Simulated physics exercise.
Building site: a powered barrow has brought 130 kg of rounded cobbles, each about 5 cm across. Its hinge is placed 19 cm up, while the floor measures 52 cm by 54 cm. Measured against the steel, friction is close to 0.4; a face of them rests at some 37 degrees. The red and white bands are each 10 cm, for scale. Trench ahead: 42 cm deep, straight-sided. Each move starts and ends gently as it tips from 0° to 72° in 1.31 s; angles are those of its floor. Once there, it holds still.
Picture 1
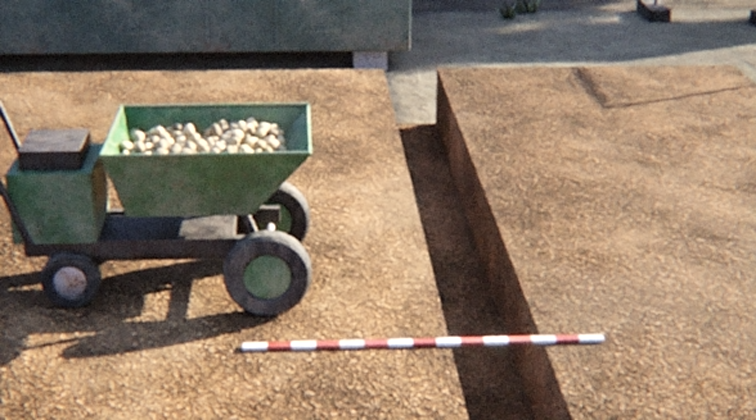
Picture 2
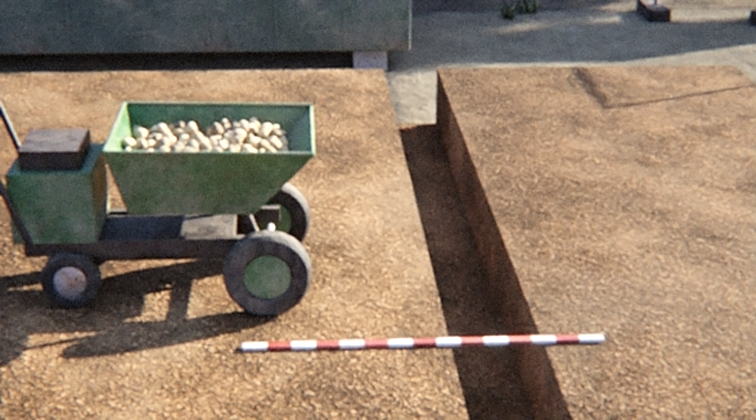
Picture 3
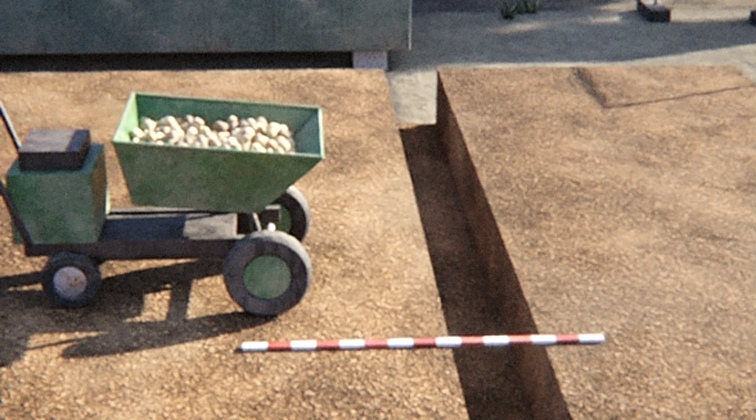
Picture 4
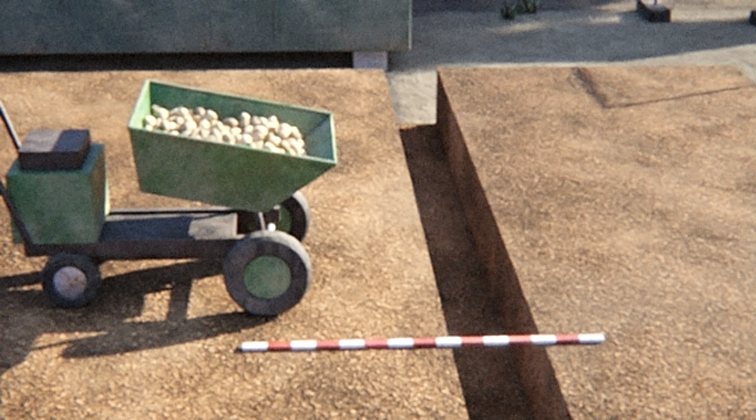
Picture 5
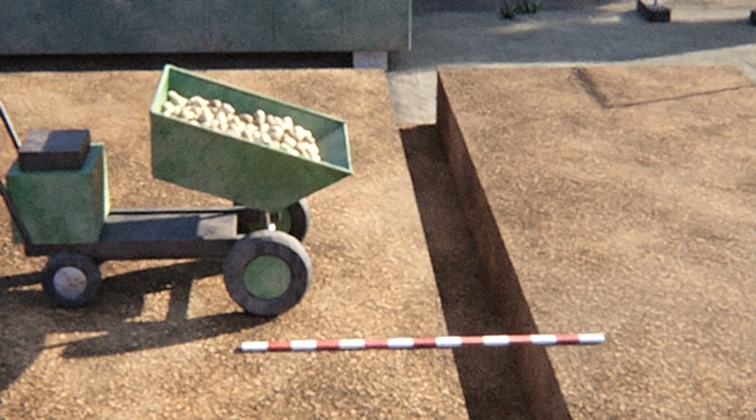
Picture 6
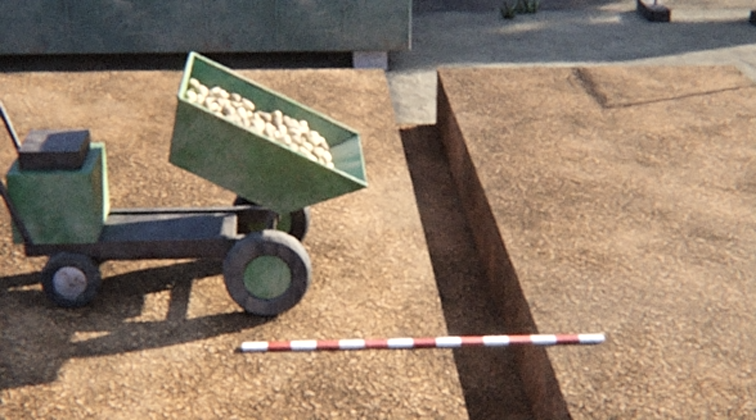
The clip opens on a small green powered barrow, its tray level and loaded with pale rounded cobbles, standing left of a straight-sided trench near a red and white banded pole. The tray slowly tilts, its left end rising steadily and its right end leaning toward the trench, with the cobbles still inside.
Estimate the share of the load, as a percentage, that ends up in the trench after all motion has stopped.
Roughly 88 per cent of the load ends up there.
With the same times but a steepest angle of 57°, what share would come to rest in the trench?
Some 55 in a hundred, I'd say.
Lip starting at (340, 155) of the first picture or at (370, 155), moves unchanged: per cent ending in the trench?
Some 100 and some 90 per cent, in that order.
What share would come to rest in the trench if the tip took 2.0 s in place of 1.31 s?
Roughly 85 per cent would.
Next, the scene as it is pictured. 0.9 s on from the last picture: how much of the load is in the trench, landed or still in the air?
About 40 per cent by then.
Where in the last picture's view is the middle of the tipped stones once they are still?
Roughly at (474, 343).
Then, 0.4 s after the last picture the floor is at 61°, 100 % in the tray; the foremost stones are at (395, 219).
Then, 0.9 s after the last picture the floor is at 72°, 49 % in the tray, 13 % short of the trench, 39 % in the trench; the foremost stones are at (512, 357).
Then, 1.2 s after the last picture the floor is at 72°, 14 % in the tray, 16 % short of the trench, 70 % in the trench; the foremost stones are at (512, 337).
Then, 3.2 s after the last picture the floor is at 72°, 0 % in the tray, 12 % short of the trench, 88 % in the trench; the foremost stones are at (514, 346).
